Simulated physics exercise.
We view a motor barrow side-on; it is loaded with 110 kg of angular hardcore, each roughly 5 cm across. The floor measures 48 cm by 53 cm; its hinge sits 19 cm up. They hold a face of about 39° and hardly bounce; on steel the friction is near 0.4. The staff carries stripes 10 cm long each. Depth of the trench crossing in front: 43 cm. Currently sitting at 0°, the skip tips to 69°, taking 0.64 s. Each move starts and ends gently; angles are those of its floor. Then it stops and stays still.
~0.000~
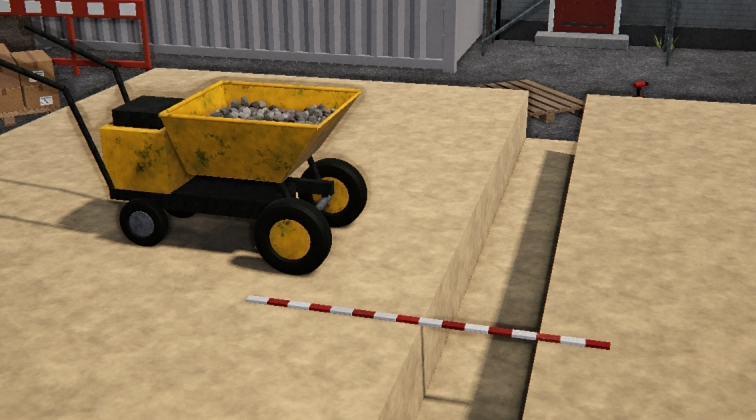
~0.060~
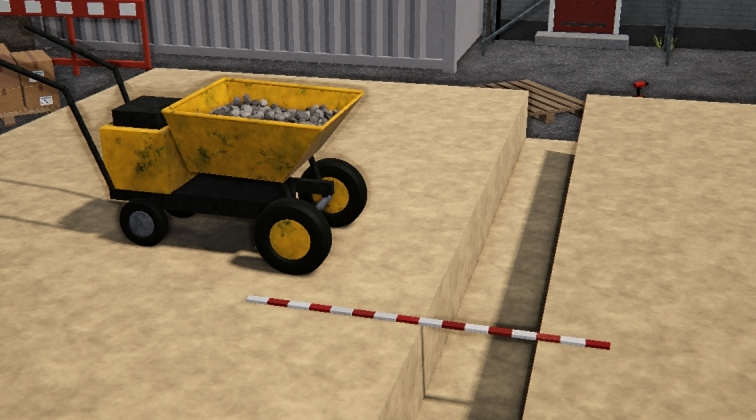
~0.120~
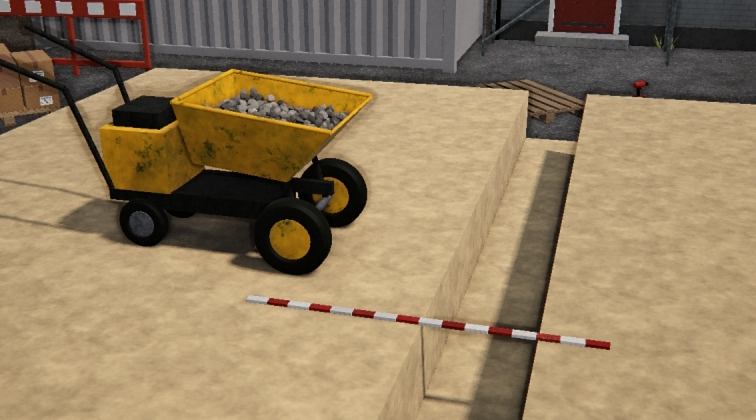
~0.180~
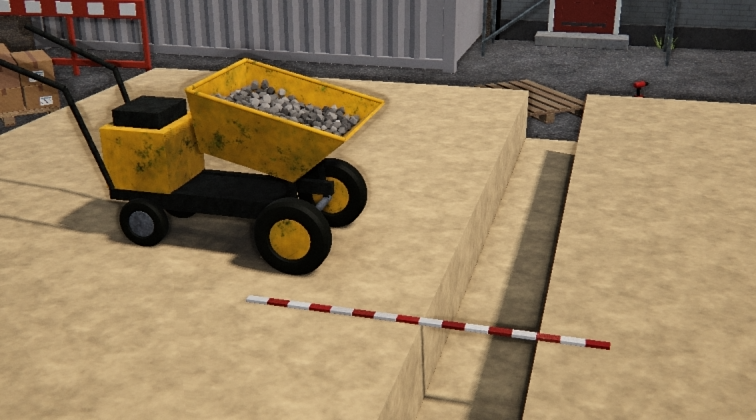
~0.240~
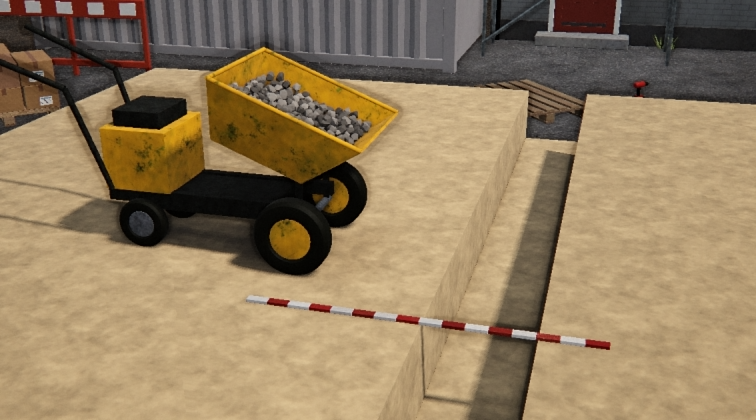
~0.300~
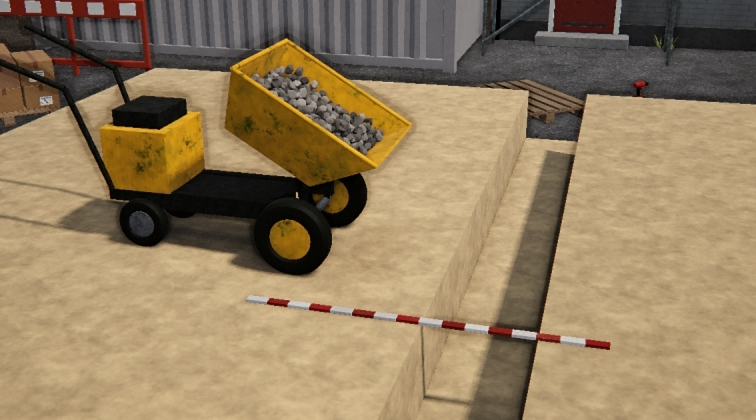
On a sandy building plot with a narrow trench cut through it, seen from the side and slightly above by a still camera, a corrugated grey container stands behind. A yellow motor barrow with black handles and a skip of grey stones stands left of the trench, near a red-and-white striped staff. The skip tilts steadily up, its rear rising and front lip lowering towards the right, while the wheels stay still.
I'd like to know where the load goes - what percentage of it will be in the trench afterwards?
I would put it at about 69 per cent.
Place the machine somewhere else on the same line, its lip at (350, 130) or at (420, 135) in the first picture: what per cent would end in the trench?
Roughly 75 per cent, then 35 per cent.
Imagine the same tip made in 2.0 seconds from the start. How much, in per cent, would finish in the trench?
Expected share: Around 55%.
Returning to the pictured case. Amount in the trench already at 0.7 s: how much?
Some 10 per cent of the load by that point.
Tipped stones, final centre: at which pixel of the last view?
At about pixel (497, 338) in the last view.
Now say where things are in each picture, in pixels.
The first picture shows lip at (318, 127), floor tilted 0°, highest stones at (302, 116).
The second picture shows lip at (321, 129), floor tilted 2°, highest stones at (257, 110); the stones move at 0.4 m/s on average.
In the third picture, the skip is at 6°, its lip at (331, 133); the top of the load is at (242, 102); the stones move at 0.8 m/s on average.
The fourth picture shows lip at (345, 140), floor tilted 13°, highest stones at (253, 94); the stones move at 1.1 m/s on average.
In the fifth picture, the skip is at 22°, its lip at (361, 152); the top of the load is at (262, 83); the stones move at 1.3 m/s on average.
The sixth picture shows lip at (376, 167), floor tilted 31°, highest stones at (279, 75); the stones move at 1.4 m/s on average.
After 0.5 s the floor is at 58°; 100 % in the skip; the foremost stones are at (398, 183).
After 0.7 s the floor is at 69°; 87 % in the skip, 4 % short of the trench, 9 % in the trench; the foremost stones are at (475, 260).
After 1.1 s the floor is at 69°; 41 % in the skip, 6 % short of the trench, 53 % in the trench; the foremost stones are at (540, 340).
After 3.0 s the floor is at 69°; 22 % in the skip, 8 % short of the trench, 69 % in the trench; the foremost stones are at (542, 340).
